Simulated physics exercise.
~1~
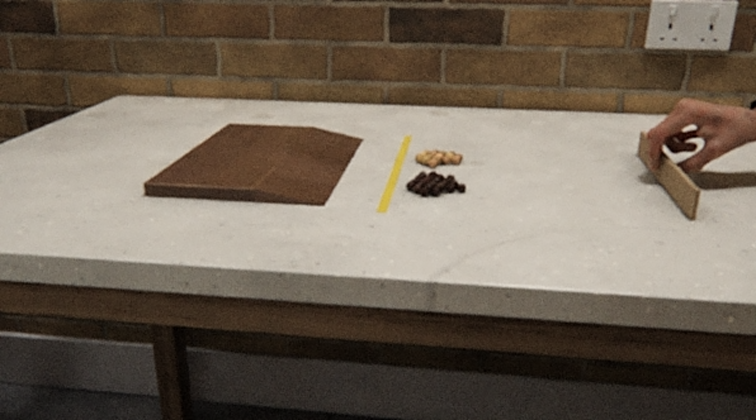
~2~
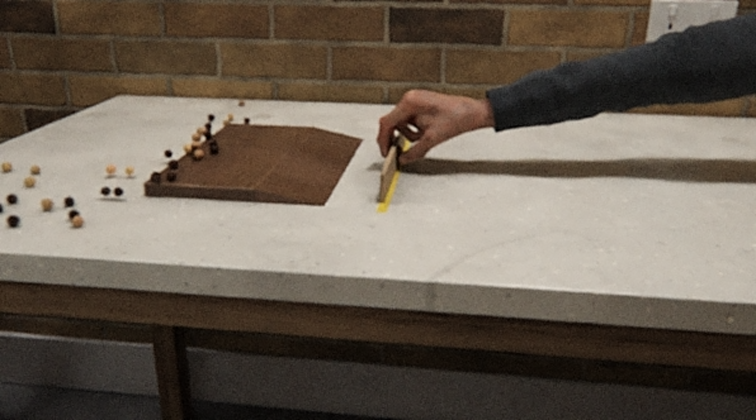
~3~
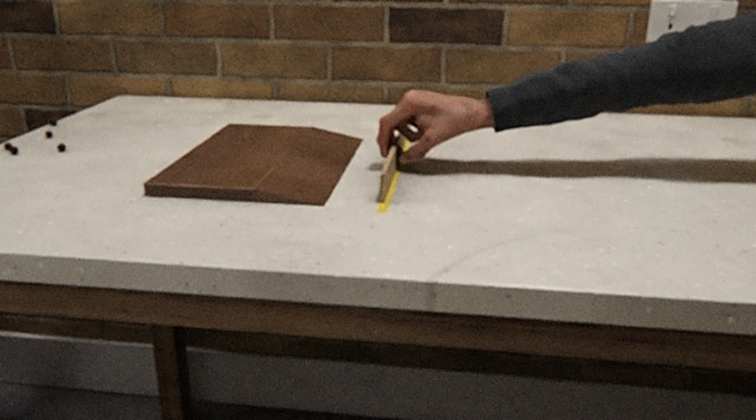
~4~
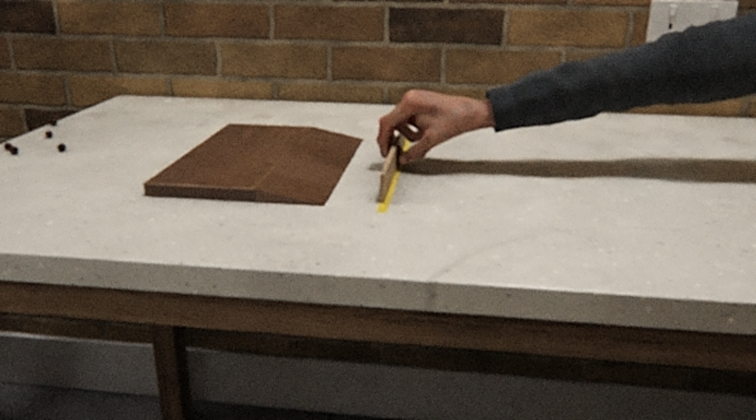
On a pale table by a brick wall, a hand swept a piece of card left to a strip of yellow tape and stopped, sending pale and dark pieces scattering over a brown ramp, until only a few dark ones remained at the far left.
